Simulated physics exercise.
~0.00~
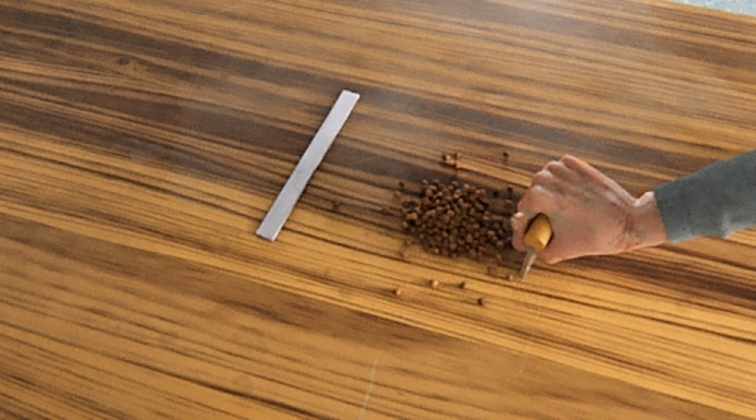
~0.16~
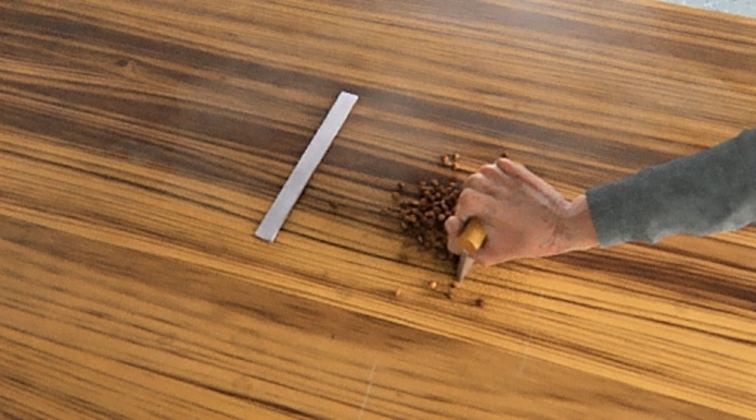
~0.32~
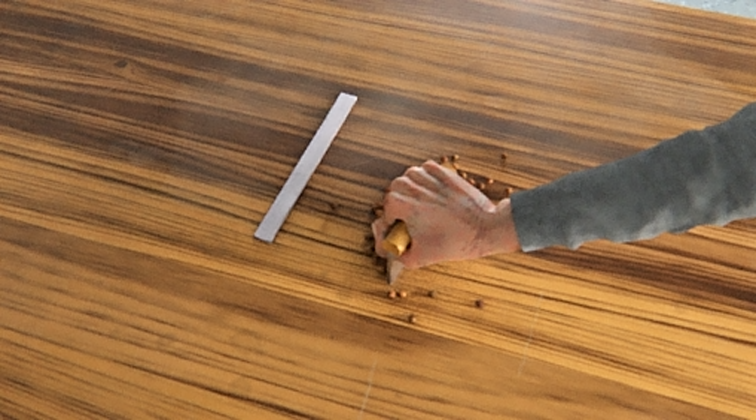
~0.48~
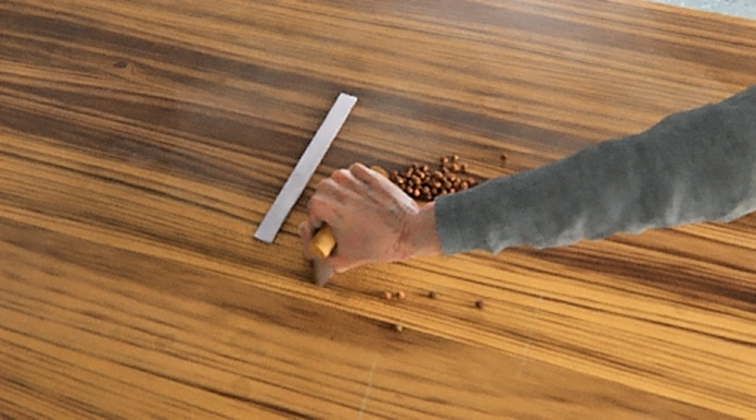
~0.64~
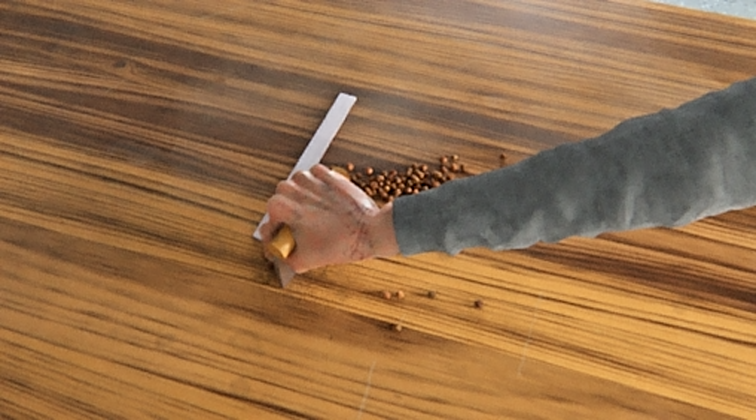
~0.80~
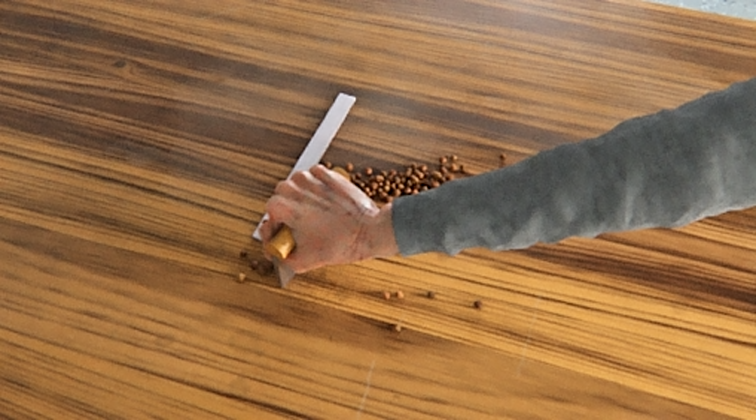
On a wood-grained surface, a hand in a gray sleeve pushes a handled scraper leftward through a pile of small brown pieces toward a slanted pale strip, then stops at the strip's lower end, with most pieces left spread to the strip's right.
